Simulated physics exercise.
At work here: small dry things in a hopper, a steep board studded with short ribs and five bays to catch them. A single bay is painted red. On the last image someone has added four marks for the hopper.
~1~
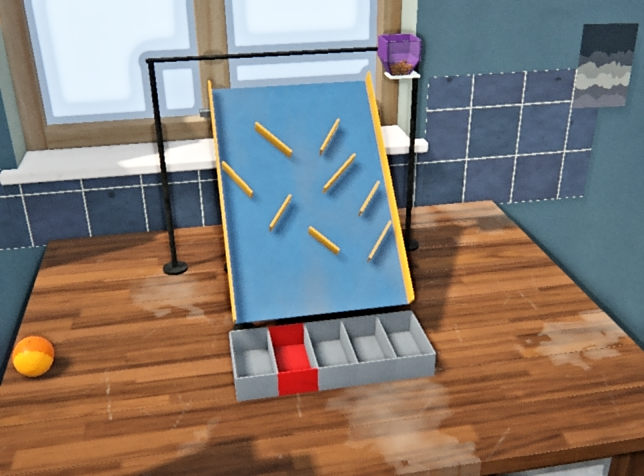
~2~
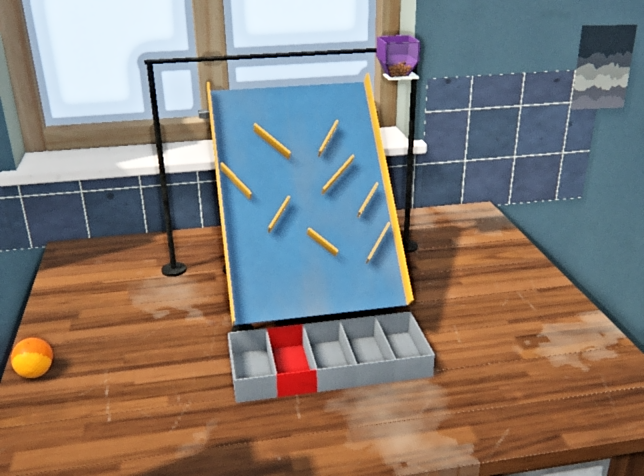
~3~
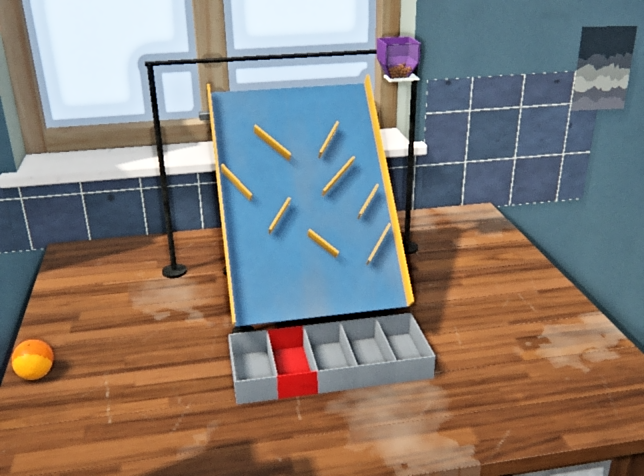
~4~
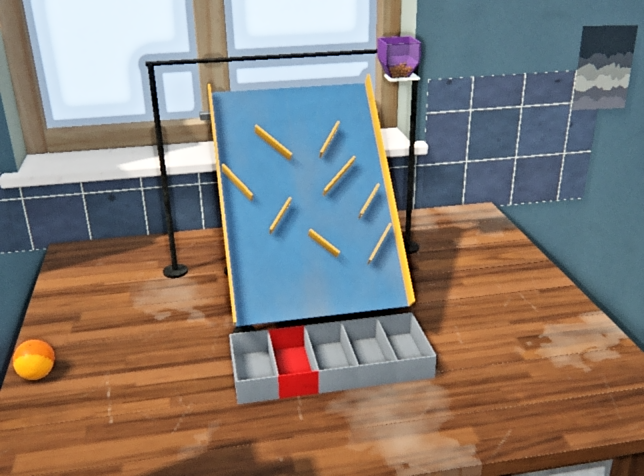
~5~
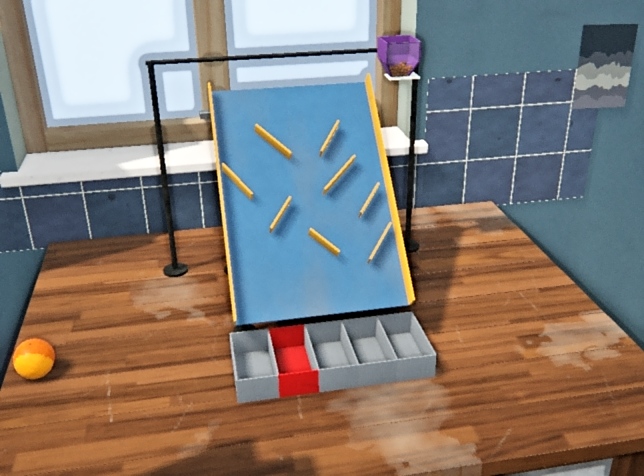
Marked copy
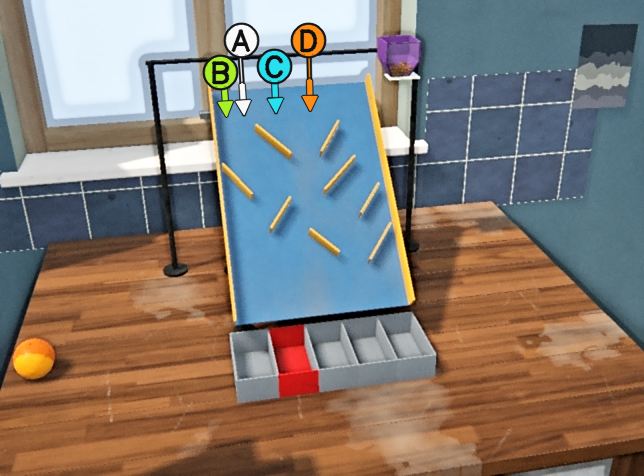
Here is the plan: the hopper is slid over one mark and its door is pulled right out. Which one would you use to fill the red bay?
The best mark is D.
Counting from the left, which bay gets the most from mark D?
The second from the left.
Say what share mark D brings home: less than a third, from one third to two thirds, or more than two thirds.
From one third to two thirds.
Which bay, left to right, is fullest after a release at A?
The first.
On the marked copy, mark A meets the board at (243, 109); mark B meets the board at (226, 111); mark C meets the board at (275, 107); mark D meets the board at (310, 105).
With A, a small part in the red bay, most in other bays.
With B, a stray few in the red bay, nearly all in other bays, a stray few held on the board.
With C, about a quarter in the red bay, most in other bays, a stray few outside the box.
With D, about a third in the red bay, about half in other bays, a small part outside the box.
